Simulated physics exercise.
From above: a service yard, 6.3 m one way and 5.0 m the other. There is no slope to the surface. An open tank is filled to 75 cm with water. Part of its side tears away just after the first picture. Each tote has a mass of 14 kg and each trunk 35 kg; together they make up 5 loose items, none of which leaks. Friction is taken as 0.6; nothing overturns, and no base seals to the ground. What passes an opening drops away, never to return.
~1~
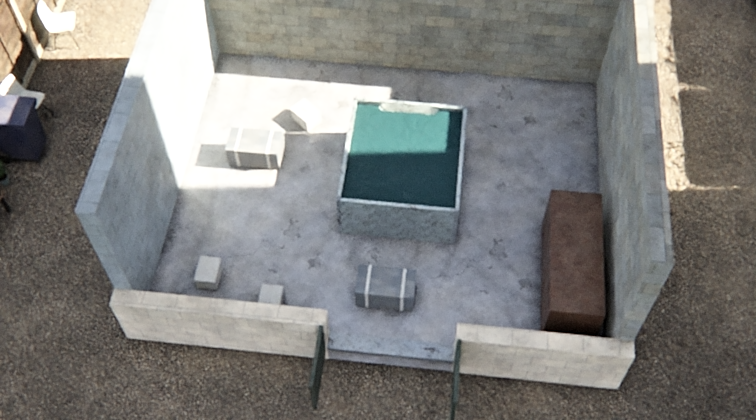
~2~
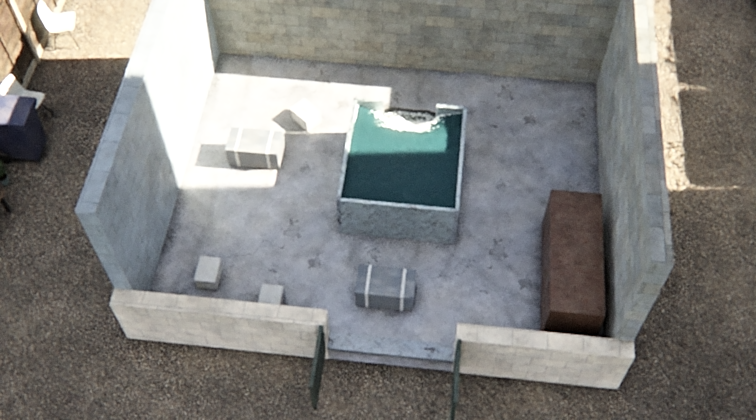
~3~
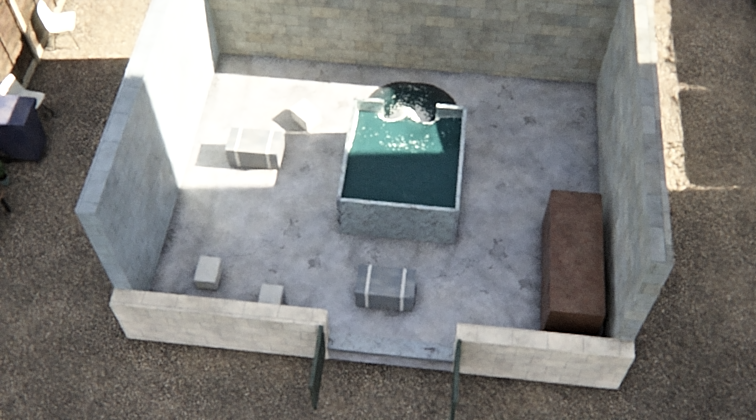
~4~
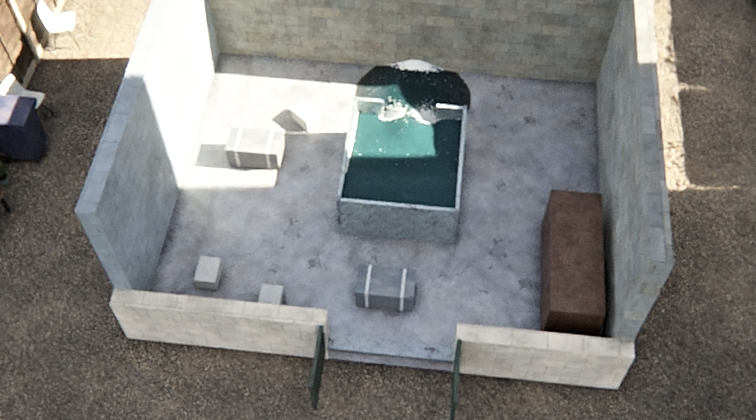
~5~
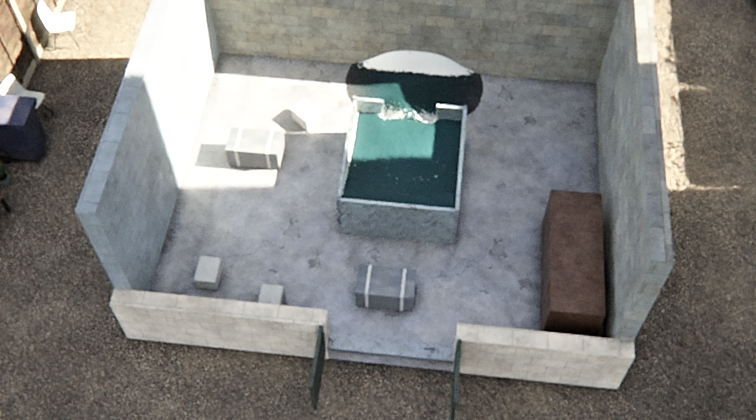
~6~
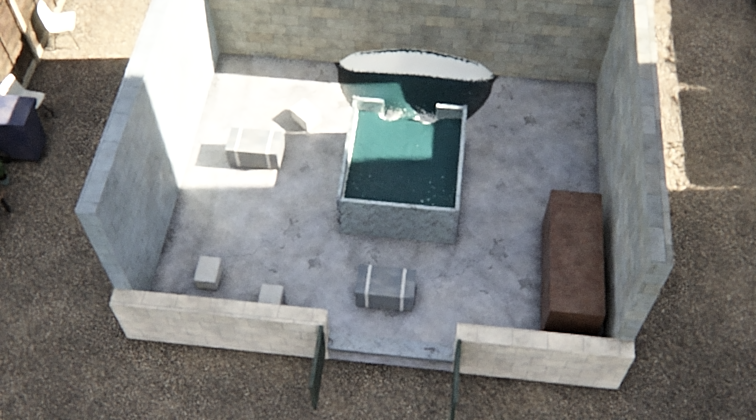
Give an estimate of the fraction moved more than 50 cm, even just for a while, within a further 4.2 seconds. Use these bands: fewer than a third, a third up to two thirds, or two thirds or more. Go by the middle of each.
It falls in fewer than a third.
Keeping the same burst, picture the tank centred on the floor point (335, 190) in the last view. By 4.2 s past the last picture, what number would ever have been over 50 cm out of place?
Result: 0.
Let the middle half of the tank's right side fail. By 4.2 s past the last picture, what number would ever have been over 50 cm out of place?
0.
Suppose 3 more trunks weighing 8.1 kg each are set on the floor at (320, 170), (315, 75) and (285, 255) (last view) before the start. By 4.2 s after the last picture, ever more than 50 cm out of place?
The first comes out within the limit, the second beyond the limit, the third within the limit.
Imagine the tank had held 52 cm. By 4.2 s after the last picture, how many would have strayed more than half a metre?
In that case the number is 0.
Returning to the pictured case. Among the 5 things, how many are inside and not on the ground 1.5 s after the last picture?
The count is 0.
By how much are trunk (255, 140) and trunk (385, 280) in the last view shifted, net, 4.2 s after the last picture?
In that order: 0 cm, 0 cm.
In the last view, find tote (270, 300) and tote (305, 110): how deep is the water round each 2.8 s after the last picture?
About 0 and 3 cm.
Then, 0.4 s after the last picture 0 of 5 are over 50 cm from their spots; 0 afloat.
Then, 1.5 s after the last picture 0 of 5 are over 50 cm from their spots; 0 afloat.
Then, 2.8 s after the last picture 0 of 5 are over 50 cm from their spots; 0 afloat.
Then, 4.2 s after the last picture 0 of 5 are over 50 cm from their spots, and 0 have been at some point; 0 afloat.
